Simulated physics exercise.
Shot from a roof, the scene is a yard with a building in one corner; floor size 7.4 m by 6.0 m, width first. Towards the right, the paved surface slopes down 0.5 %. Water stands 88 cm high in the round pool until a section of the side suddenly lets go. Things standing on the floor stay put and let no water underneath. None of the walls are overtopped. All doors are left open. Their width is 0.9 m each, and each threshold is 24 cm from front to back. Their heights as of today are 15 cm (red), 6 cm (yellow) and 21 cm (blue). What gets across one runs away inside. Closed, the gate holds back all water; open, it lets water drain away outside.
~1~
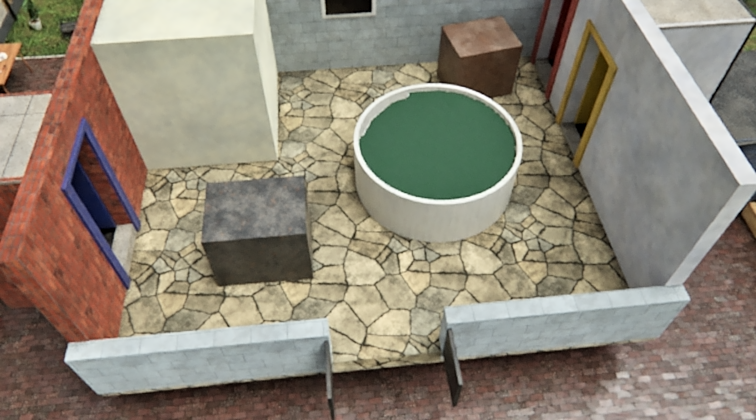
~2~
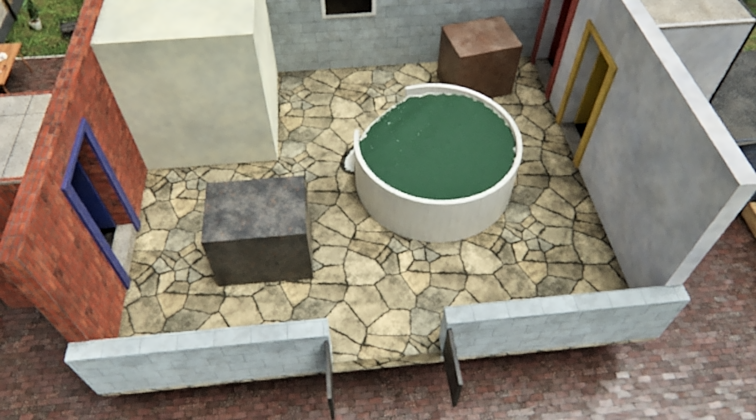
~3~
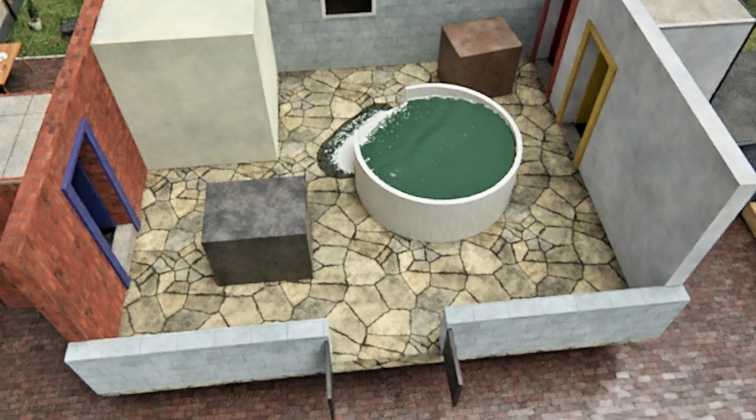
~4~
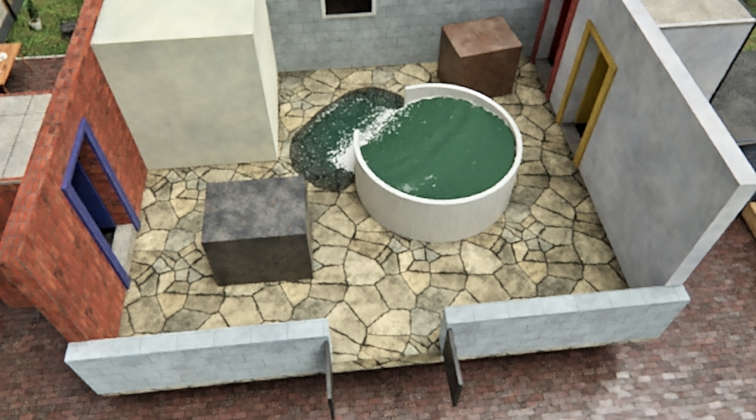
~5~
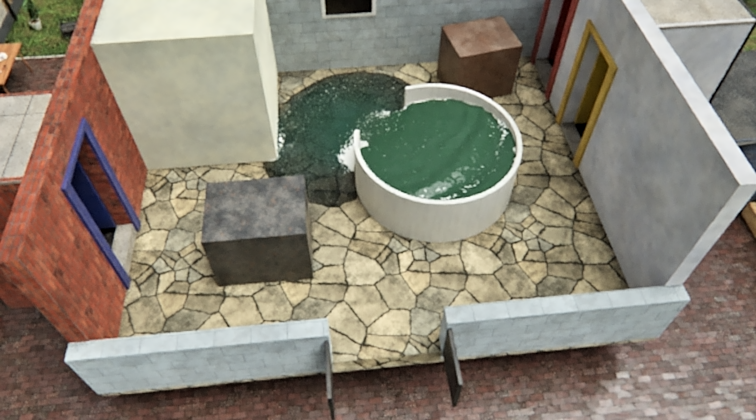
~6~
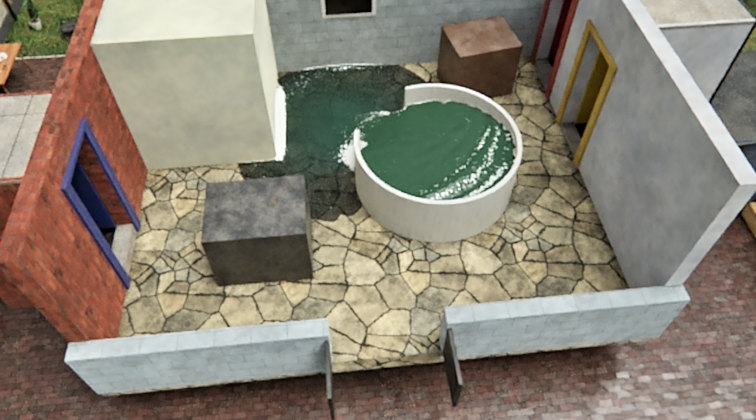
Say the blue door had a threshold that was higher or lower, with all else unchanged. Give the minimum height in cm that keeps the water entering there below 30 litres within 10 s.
It would need to be at least 10 cm high.
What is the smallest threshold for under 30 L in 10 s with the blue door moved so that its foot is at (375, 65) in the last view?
It needs about 30 cm.
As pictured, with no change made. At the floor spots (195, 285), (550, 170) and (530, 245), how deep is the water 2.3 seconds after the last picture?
Respectively 0 cm, 0 cm and 0 cm.
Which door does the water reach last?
Last comes the yellow one.
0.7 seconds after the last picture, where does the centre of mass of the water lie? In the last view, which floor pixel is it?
Around (392, 153).
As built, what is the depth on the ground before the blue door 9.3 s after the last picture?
10.0 cm.
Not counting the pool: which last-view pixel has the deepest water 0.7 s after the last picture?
(284, 73).
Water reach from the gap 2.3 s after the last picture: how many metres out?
About 5.4 m.
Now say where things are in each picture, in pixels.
The first frame shows the round pool at (437, 142) is whole and still, 88 cm deep; the blue door at (109, 216) is dry.
In the second frame, the gap is on the far side, the front 0.3 m out at a hidden place; the back of the round pool holds 88 cm.
In the third frame, water pours out on the far side and has run 0.8 m, to a hidden place; about 12 cm deep outside, 88 cm at the back.
In the fourth frame, water pours out on the far side and has run 1.3 m, to (350, 95); about 9 cm deep outside, 88 cm at the back.
In the fifth frame, the front is at (312, 87), 2.0 m from the gap on the far side; 5.7 m2 of floor is wet, 88 cm left at the back.
In the sixth frame, water pours out on the far side and has run 2.6 m, to (281, 81); about 6 cm deep outside, 83 cm at the back; 2.2 m in a straight line remain to the blue door at (109, 216).
Then, 0.7 s after the last picture water covers 25 % of the floor, deepest (70 cm) near (284, 73); it has not reached the blue door.
Then, 2.3 s after the last picture water covers 45 % of the floor, deepest (47 cm) near (431, 81); 11 cm at the blue door, 0 litres in over its 21 cm threshold.
Then, 9.3 s after the last picture water covers 100 % of the floor, deepest (19 cm) near (641, 316); 10 cm at the blue door, 0 litres in over its 21 cm threshold.
At the blue door as built, the water peaked near 13 cm, 3.7 s after the last picture.
Run again over the same 10 s with other heights there, 52 litres in over 8.5 cm, 11 litres over 11.5 cm. The limit of 30 litres is kept from about 10 cm up.
